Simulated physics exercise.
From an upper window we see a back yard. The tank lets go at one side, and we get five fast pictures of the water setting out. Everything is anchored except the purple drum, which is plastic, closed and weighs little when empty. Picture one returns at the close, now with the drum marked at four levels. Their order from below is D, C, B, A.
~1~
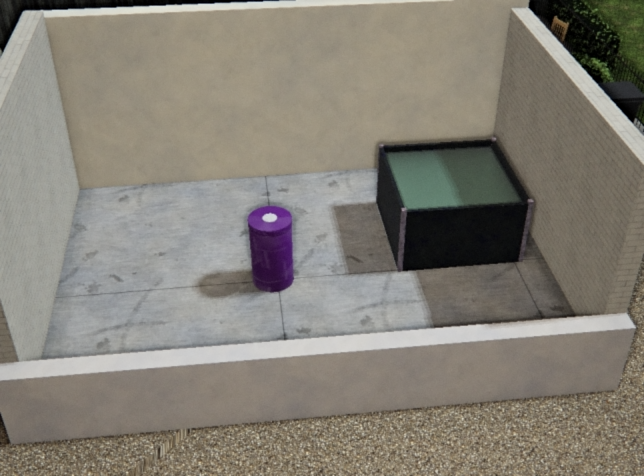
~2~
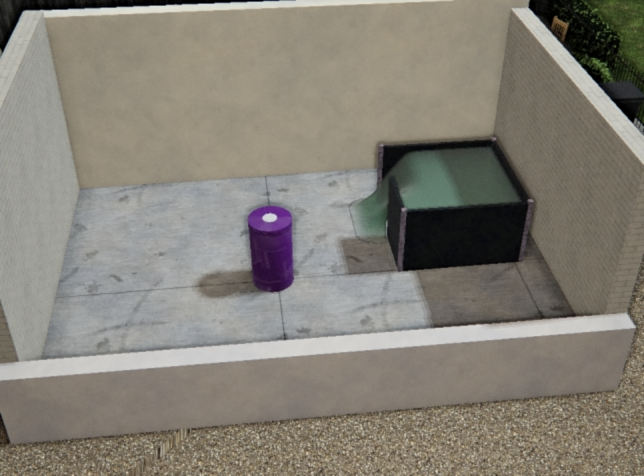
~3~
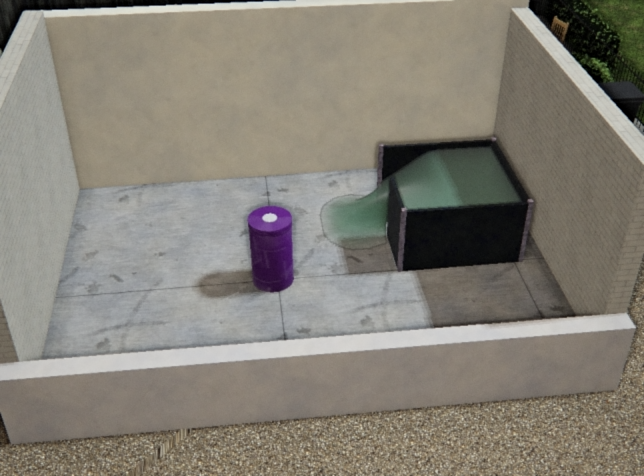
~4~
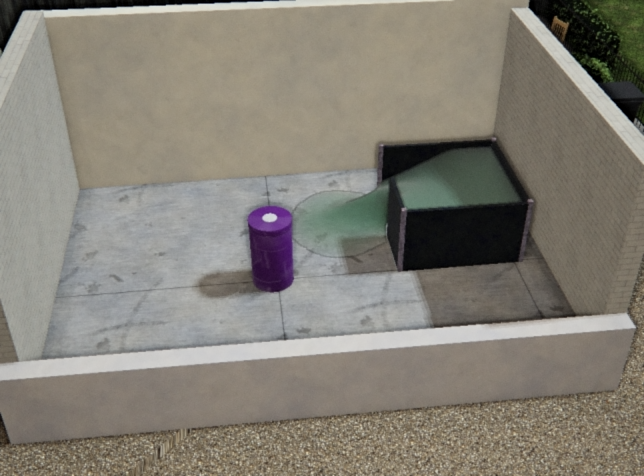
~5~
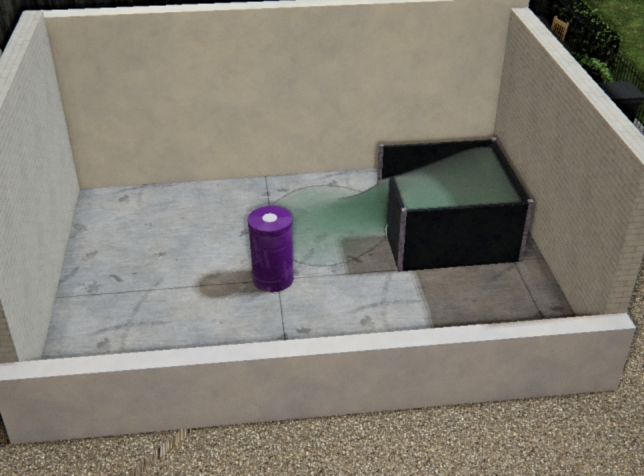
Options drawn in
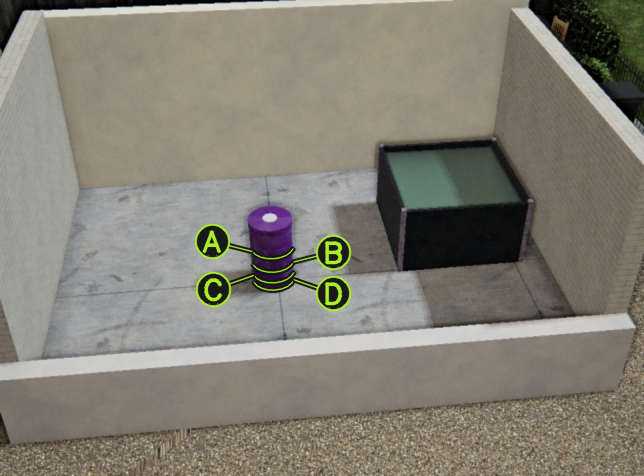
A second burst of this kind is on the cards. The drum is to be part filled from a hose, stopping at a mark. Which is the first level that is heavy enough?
Use level C.
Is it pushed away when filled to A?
No, that is safe.
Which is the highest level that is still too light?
The answer is D.
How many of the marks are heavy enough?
Three of them.
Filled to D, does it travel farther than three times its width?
No, less.
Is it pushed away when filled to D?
Yes, that goes wrong.
On the marked copy, A at (273, 258); B at (274, 272); C at (274, 282); D at (275, 290); from the bottom up D, C, B, A.
Choosing A, it does not move.
Choosing B, it does not move.
Choosing C, it shifts by a finger or two and stays.
Choosing D, it is pushed about twice its own width away.
